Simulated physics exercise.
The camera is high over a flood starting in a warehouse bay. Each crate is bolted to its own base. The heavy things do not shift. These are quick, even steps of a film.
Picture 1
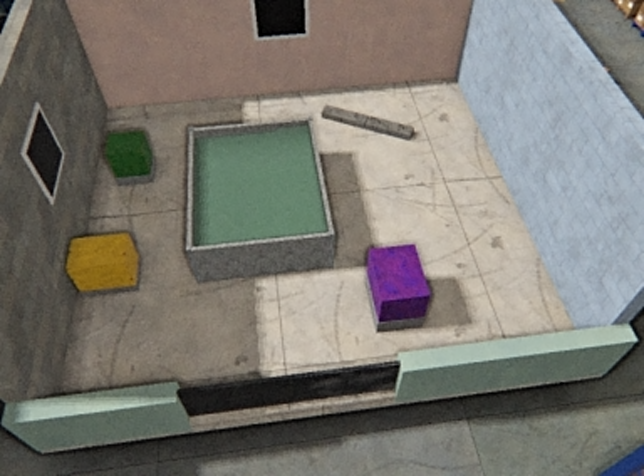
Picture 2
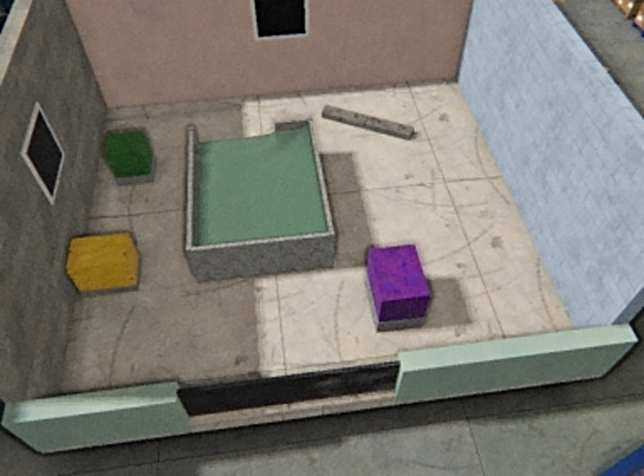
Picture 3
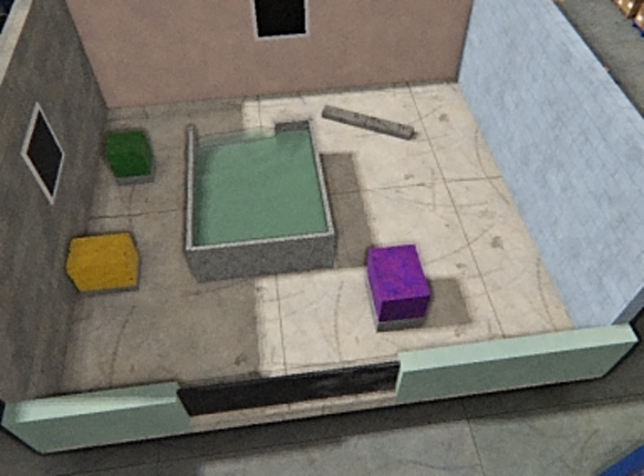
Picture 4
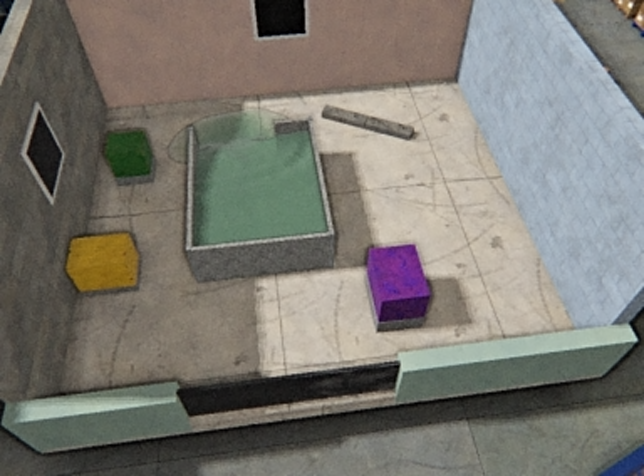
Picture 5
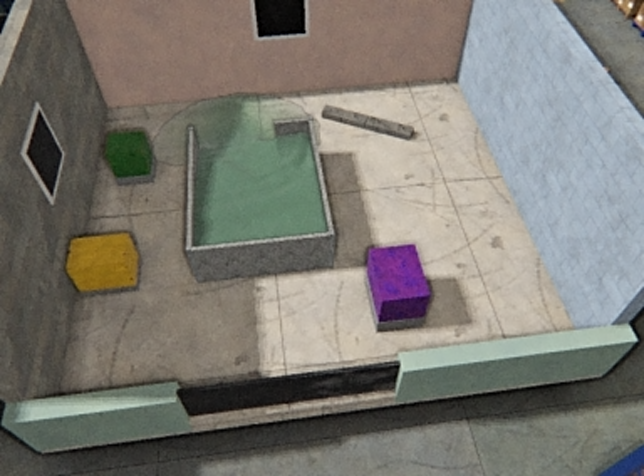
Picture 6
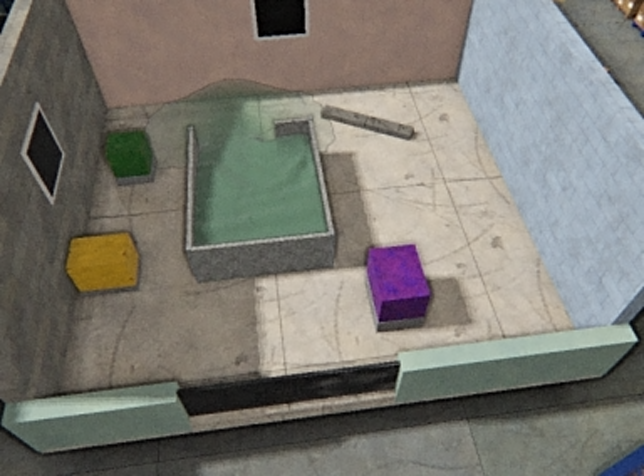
Green water pours through a gap in the tank's far side and spreads across the floor.
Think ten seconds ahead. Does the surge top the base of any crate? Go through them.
The purple crate escapes dry; the yellow crate is wetted; the green crate is wetted.
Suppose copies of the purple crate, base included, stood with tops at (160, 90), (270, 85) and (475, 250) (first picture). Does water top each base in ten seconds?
In that order: Gets wet, is topped, remains dry.
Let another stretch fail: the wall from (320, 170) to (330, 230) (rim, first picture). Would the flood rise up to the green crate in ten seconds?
The green crate stays dry.
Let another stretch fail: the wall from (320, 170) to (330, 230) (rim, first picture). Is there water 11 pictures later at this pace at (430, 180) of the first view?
There: Wet.
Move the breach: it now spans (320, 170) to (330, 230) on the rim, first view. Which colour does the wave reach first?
I say the purple-painted one.
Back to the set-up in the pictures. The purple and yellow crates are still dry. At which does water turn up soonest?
That is the yellow-painted one.
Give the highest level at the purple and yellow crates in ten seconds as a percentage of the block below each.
In turn 40 and 210 per cent.
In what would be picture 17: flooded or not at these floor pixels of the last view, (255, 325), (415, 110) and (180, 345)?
As listed: Dry, flooded, not flooded.
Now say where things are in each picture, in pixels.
The tank at (256, 181) is whole and still, in the first frame.
Water pours out on the tank's far side and has run to a hidden place, in the second frame.
The front is at a hidden place, out from the gap on the tank's far side, in the third frame.
Water pours out on the tank's far side and has run to (256, 111), in the fourth frame.
The front is at (261, 95), out from the gap on the tank's far side, in the fifth frame.
The front is at (171, 103), out from the gap on the tank's far side, in the sixth frame.
A moment on, water covers 15 % of the floor; the purple crate not reached, the yellow crate not reached, the green crate water round its plinth.
Next, water covers 30 % of the floor; the purple crate not reached, the yellow crate not reached, the green crate water round its plinth.
Then, water covers 50 % of the floor; the purple crate not reached, the yellow crate water round its plinth, the green crate water round its plinth.
Later, water covers 90 % of the floor; the purple crate water round its plinth, the yellow crate water round its plinth, the green crate water round its plinth.
In the end, water covers 100 % of the floor; the purple crate stayed above the water, the yellow crate was topped, the green crate was topped.
